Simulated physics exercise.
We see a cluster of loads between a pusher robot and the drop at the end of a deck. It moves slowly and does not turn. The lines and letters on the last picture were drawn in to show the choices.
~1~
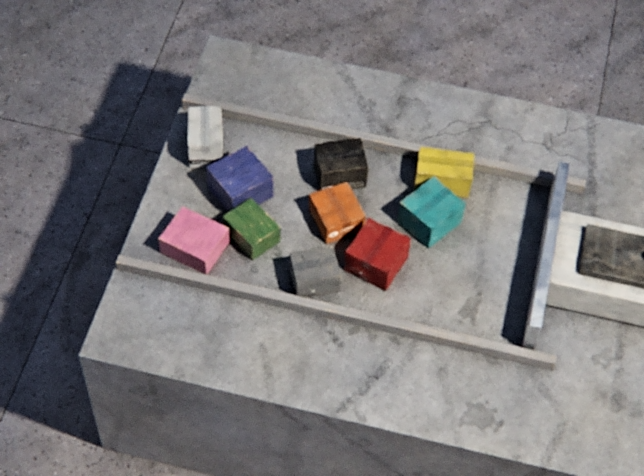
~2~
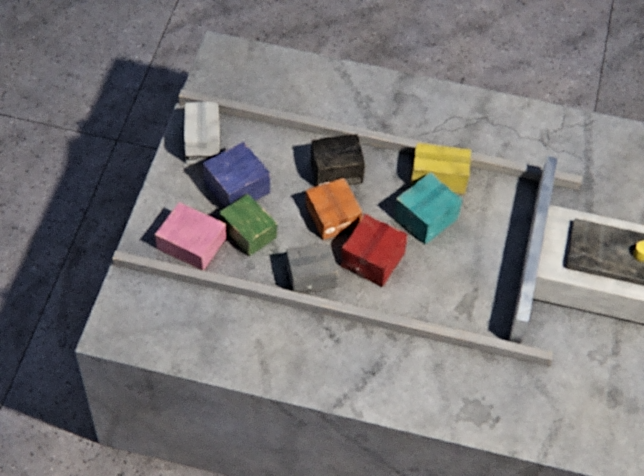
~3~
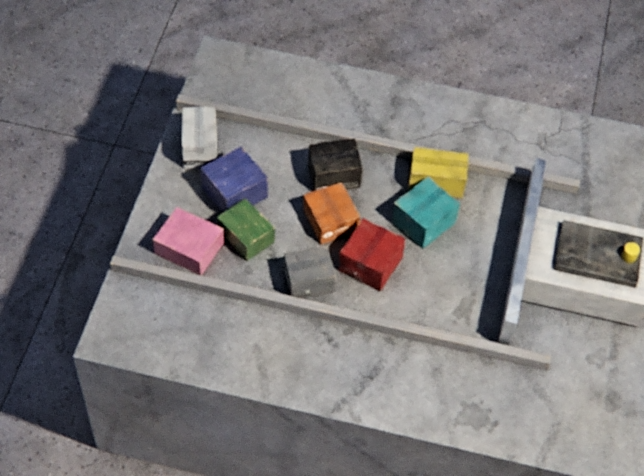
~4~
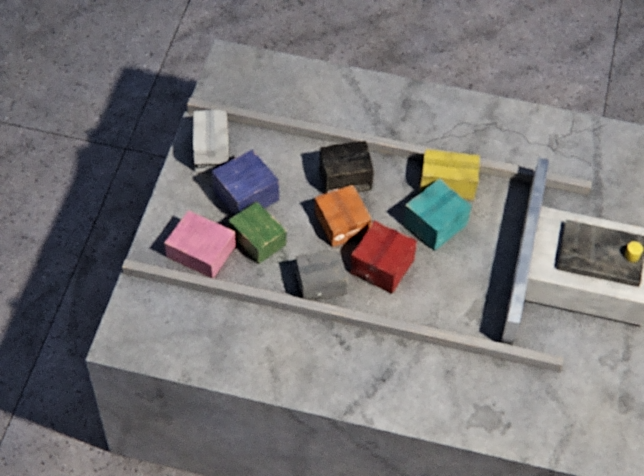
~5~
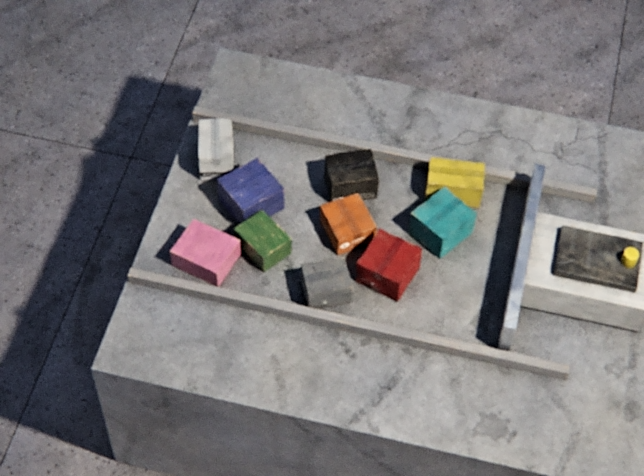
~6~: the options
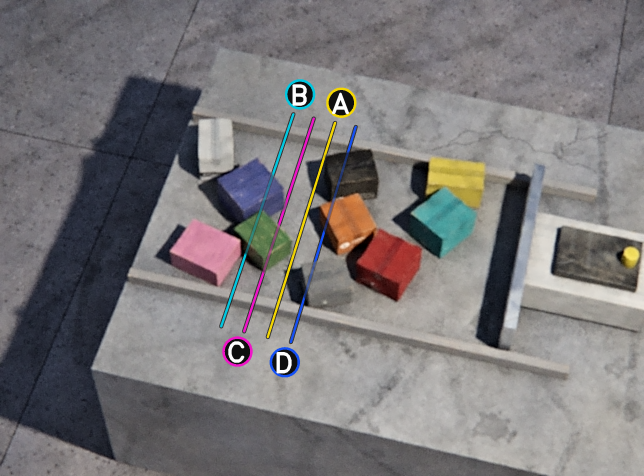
On a concrete deck, a pusher with a wide blade sliding slowly left between two rails, scattered coloured blocks staying still.
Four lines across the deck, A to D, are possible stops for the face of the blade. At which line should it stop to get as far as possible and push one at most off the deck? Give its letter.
Stop at C.
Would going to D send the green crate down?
By then, no.
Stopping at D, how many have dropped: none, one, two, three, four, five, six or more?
The count is none.
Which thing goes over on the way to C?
The white box goes over.
On the marked copy, A at (303, 224); B at (259, 214); C at (281, 219); D at (325, 228).
Following C. Soon after the start, robot (503, 237); yellow box (418, 173); turquoise box (406, 223).
Later, robot (415, 219); white box (212, 147); blue crate (231, 191).
In the end, robot (350, 205); white box over the edge; blue crate (173, 181); one fallen.
As for the rest, A is within the limit but short; B drops two; D is within the limit but short.
